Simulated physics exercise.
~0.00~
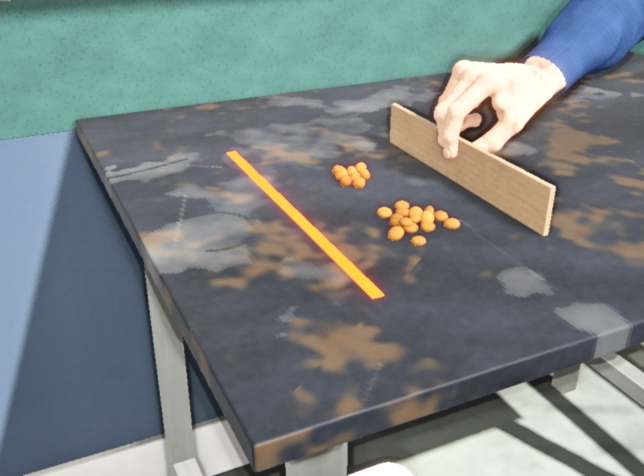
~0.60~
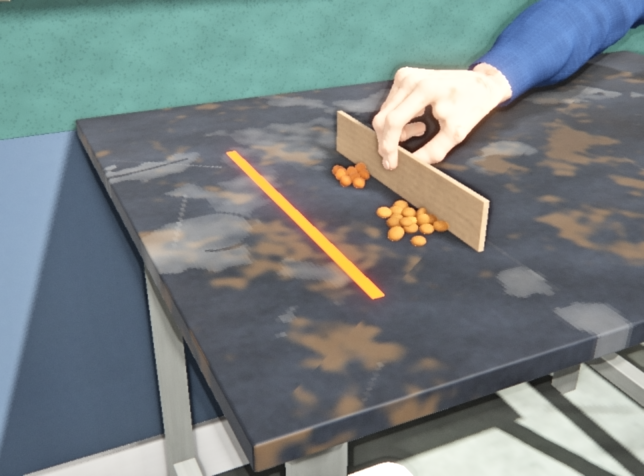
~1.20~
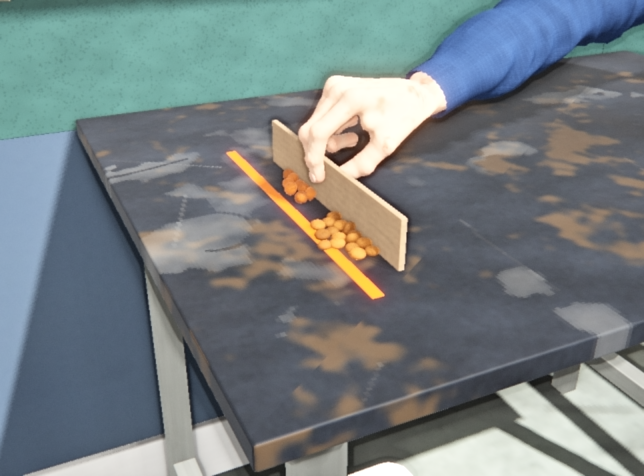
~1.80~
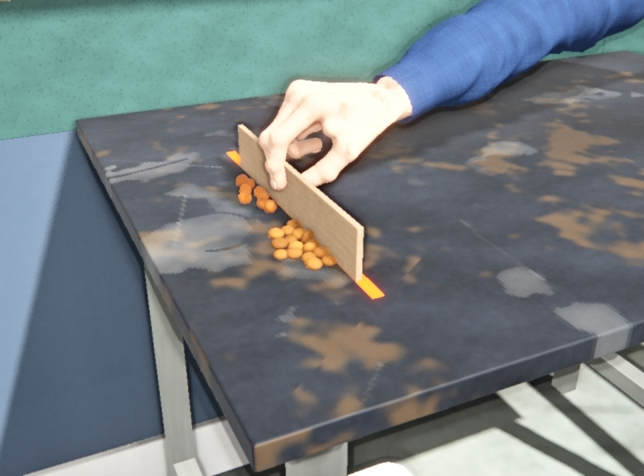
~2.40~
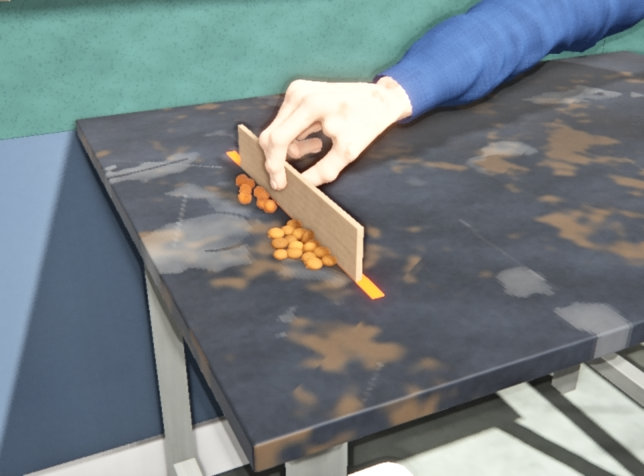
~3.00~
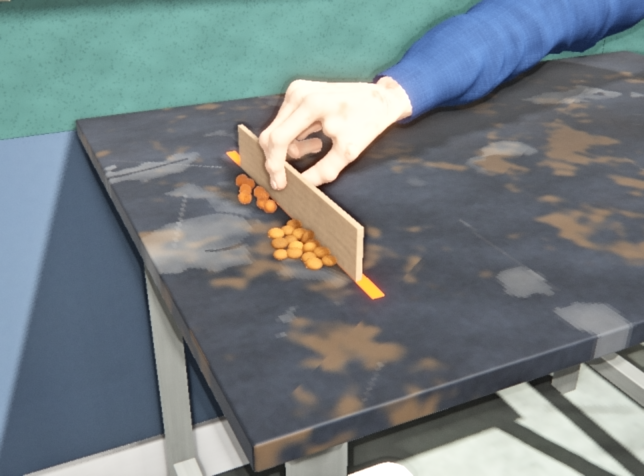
A hand in a blue sleeve holds a thin wooden board upright on a dark, mottled table with rusty patches, seen from above at an angle against a green and blue wall. Two small clusters of orange pieces lie to its left, the larger one nearer the viewer, with a bright orange strip beyond them. The hand slides the board left until it meets both clusters. It pushes them together across the strip, then stops with the board over the tape. Both clusters rest just left of the board, still on the table, and nothing moves further.
